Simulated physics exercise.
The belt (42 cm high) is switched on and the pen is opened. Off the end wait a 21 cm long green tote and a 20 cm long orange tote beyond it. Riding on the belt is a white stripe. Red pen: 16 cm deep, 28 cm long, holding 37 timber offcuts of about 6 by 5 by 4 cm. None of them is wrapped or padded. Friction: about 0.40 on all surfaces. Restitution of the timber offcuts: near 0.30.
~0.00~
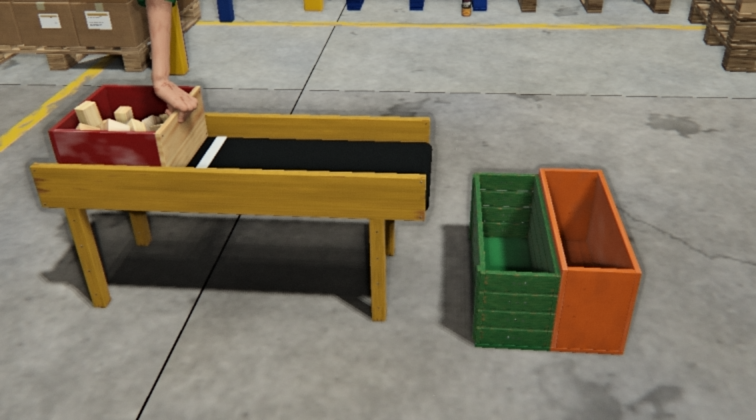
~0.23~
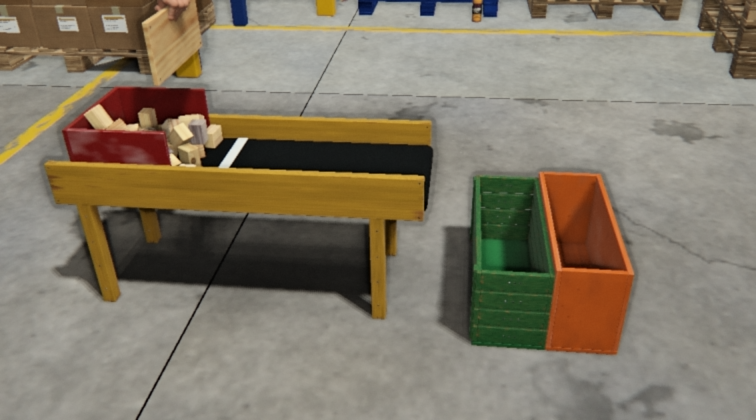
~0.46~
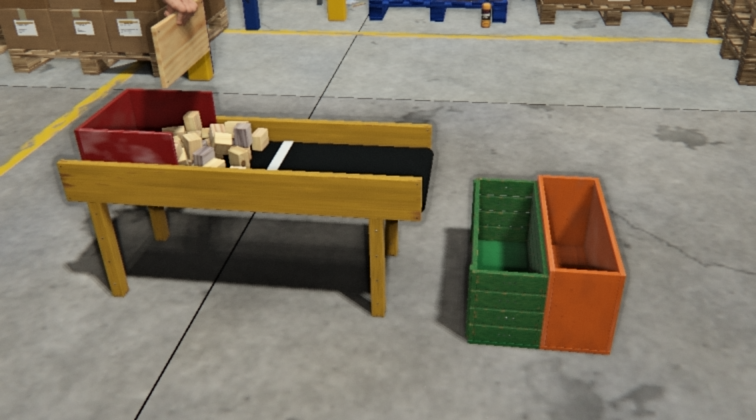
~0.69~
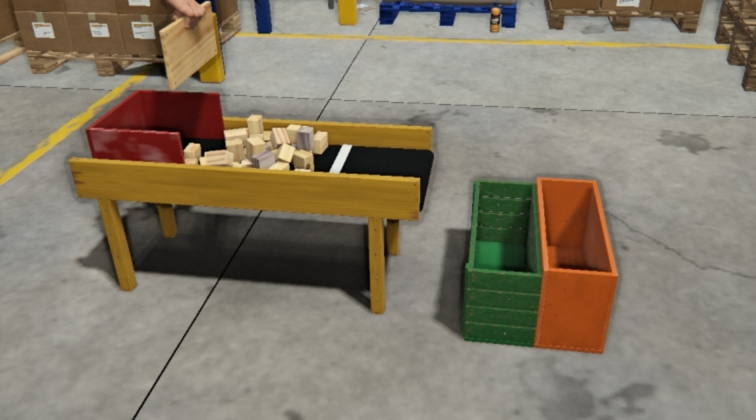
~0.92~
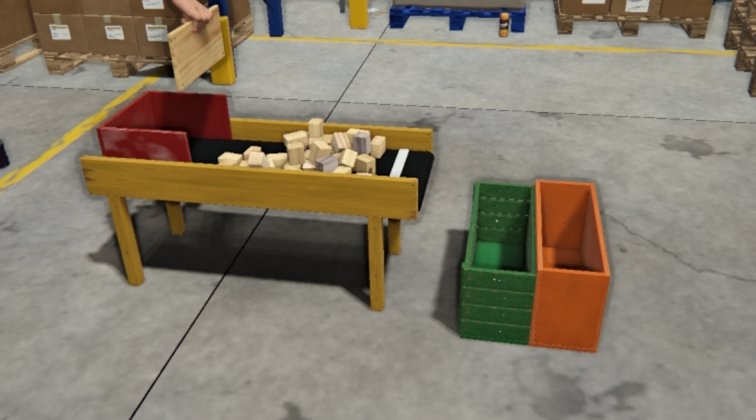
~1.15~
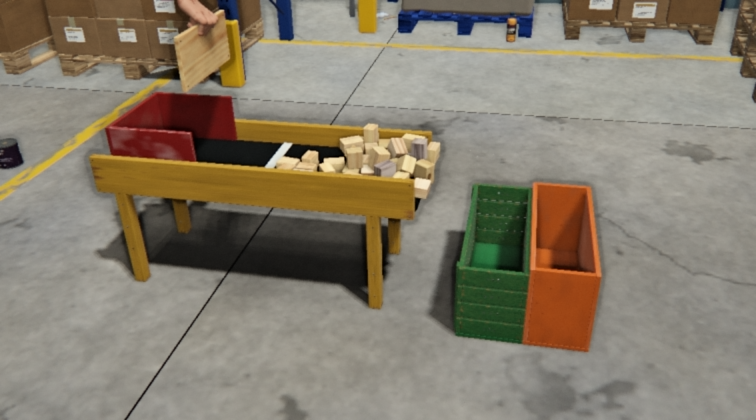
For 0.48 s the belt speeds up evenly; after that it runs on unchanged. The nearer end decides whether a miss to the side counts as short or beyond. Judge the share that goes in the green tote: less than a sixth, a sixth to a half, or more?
Looks like the bulk of the load winds up in the green tote.
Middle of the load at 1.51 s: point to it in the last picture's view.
Look near pixel (457, 203).
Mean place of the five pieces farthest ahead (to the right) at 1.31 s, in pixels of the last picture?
Roughly at (466, 201).
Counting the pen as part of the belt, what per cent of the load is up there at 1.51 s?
It comes to about 20 per cent.
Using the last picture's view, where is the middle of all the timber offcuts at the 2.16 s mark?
The middle lies close to (495, 281).
After 1.31 s, 22 on the belt and 15 in the air.
After 1.51 s, 11 in the green tote, 7 on the belt and 19 in the air.
After 1.80 s, 27 in the green tote, 3 on the ground short of the green tote and 7 in the air.
Outcome (at 2.16 s), 30 in the green tote and 7 on the ground short of the green tote. Asked share, 30 of 37, 81 per cent.
